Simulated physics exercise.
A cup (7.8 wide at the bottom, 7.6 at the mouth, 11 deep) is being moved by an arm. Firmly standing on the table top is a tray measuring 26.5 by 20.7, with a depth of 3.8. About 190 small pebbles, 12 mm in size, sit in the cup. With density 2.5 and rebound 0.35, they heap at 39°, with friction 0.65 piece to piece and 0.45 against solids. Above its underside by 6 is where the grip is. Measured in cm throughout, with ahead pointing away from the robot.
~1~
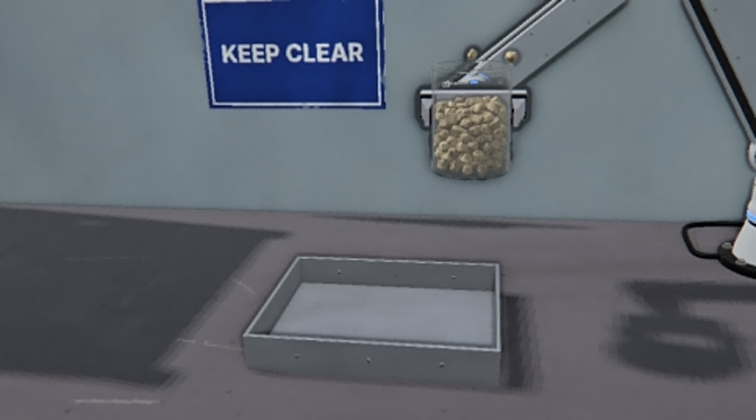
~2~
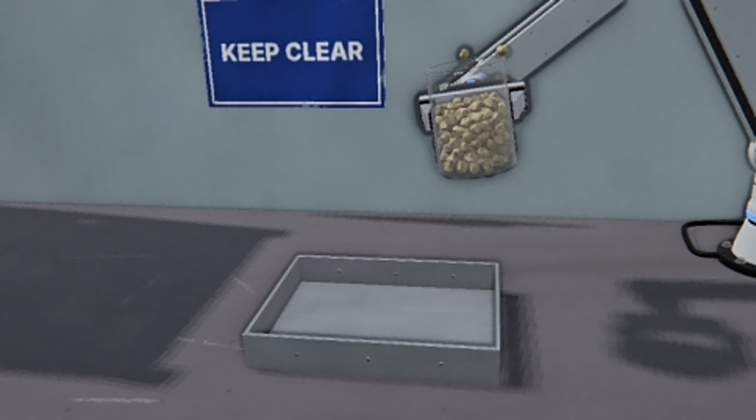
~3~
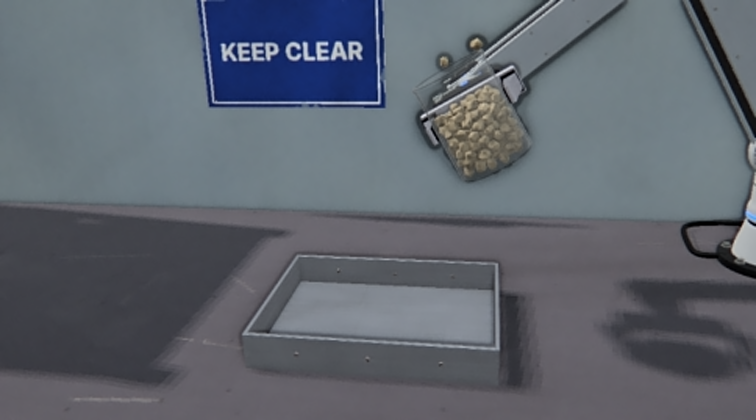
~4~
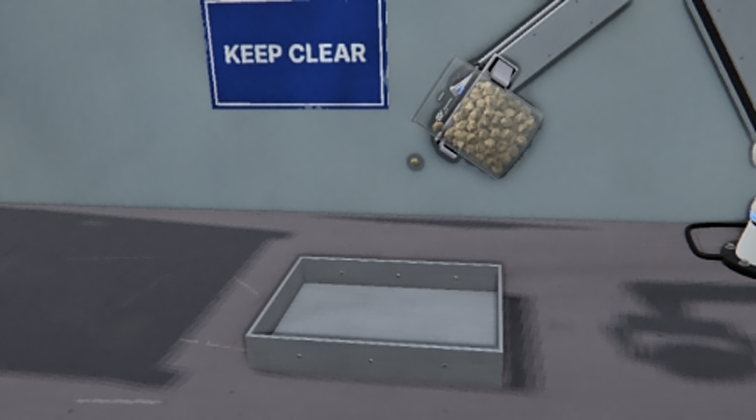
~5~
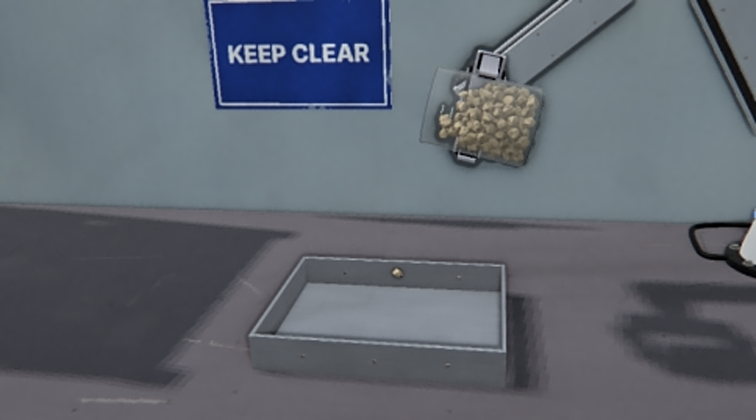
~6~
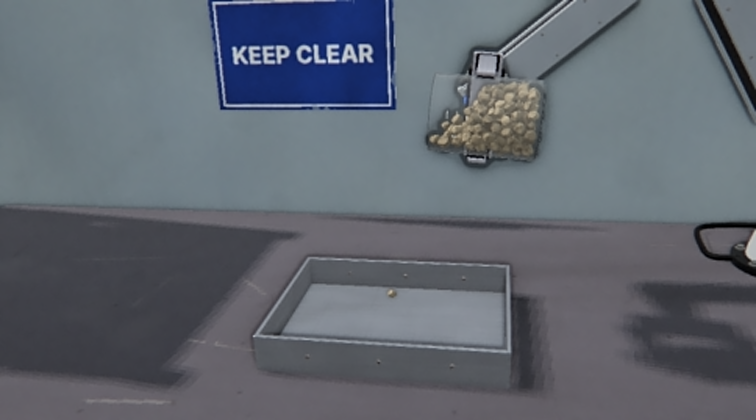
Beside a blue wall sign, a robot arm steadily tipped a clear cup of small tan pebbles over to the left above an open gray tray, and one pebble dropped into the tray.
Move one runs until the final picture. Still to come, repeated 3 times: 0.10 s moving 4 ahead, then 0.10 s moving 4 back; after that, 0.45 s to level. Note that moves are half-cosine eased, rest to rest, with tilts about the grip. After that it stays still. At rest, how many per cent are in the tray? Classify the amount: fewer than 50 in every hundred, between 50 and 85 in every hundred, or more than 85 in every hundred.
Between 50 and 85 in every hundred.
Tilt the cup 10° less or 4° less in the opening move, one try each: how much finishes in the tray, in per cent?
I'd expect close to 35 and then 50 per cent.
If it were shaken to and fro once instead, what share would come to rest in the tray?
Then roughly 30 percent.
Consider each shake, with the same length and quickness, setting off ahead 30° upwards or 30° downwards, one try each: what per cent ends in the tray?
You'd get some 80 per cent with the first setting and some 30 per cent with the second.
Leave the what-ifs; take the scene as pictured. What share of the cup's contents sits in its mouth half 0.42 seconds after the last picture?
Some 65 per cent.
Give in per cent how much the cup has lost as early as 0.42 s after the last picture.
Around 40 percent at that moment.
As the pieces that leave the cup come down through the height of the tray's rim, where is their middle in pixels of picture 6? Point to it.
Estimated centre around (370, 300) in pixels.
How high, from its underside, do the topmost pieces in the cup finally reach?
About 5.5 cm.
Then, 0.42 s later, tilted 85° forward, highest piece 27 above the table; 112 in the cup, 43 in the tray, 39 in flight or on a rim.
Then, 0.84 s later, tilted 38° forward, highest piece 29 above the table; 118 in the tray, 73 in the cup, 1 on the table or floor, 2 in flight or on a rim.
Then, 1.25 s later, level, highest piece 25 above the table; 120 in the tray, 73 in the cup, 1 on the table or floor.
Then, 2.30 s later, level, highest piece 25 above the table; 120 in the tray, 73 in the cup, 1 on the table or floor.
At rest, 120 in the tray, 73 in the cup, 1 on the table or floor. That is 62 % in the tray.
